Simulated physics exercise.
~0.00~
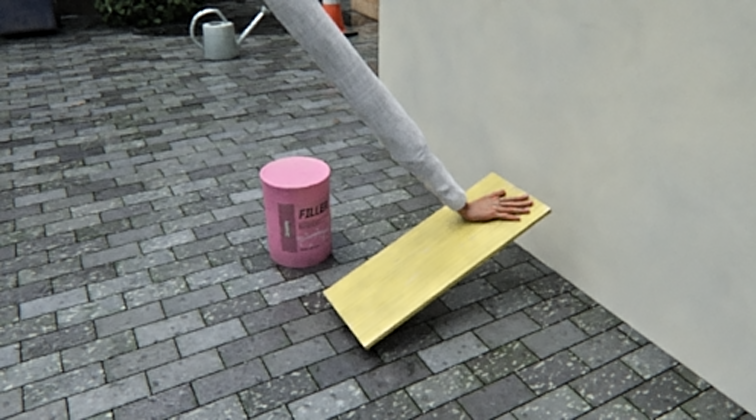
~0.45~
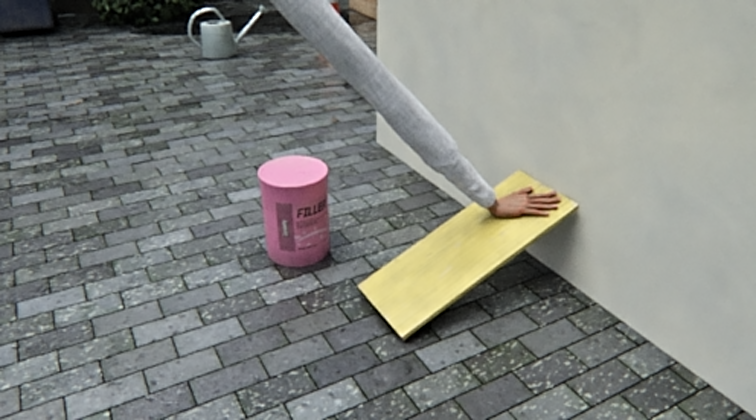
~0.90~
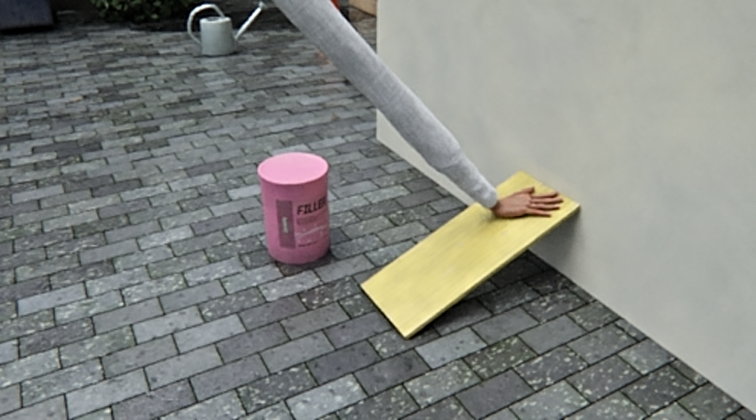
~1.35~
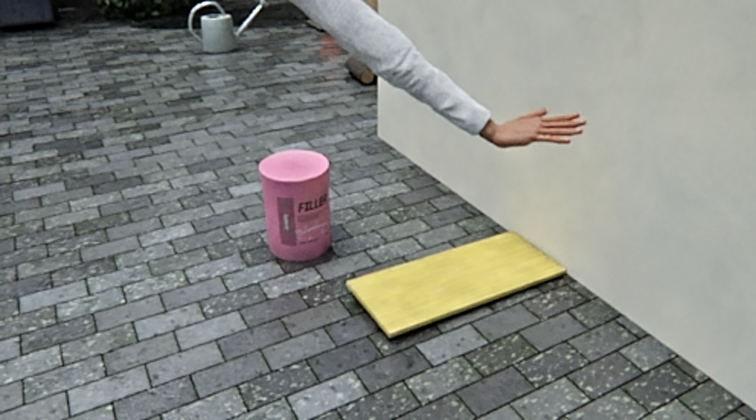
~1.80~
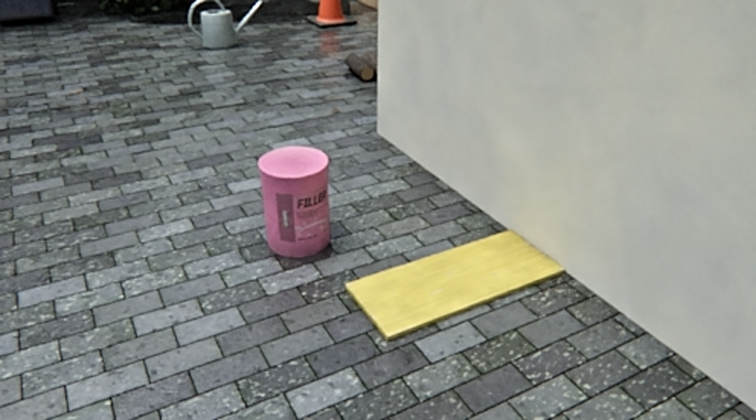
An arm in a light grey sleeve reaches in from the top over a paved yard, seen from slightly above by a gently swaying camera, its hand pressed on the upper end of a tilted yellow board. A pink pail of filler stands to the left, a pale wall rises on the right, and a watering can sits in the background. The hand moves the board right until it leans against the wall, and holds it there briefly. Then the hand lets go and draws back, and the board slides down. It ends lying flat on the paving beside the wall, the pail still standing.
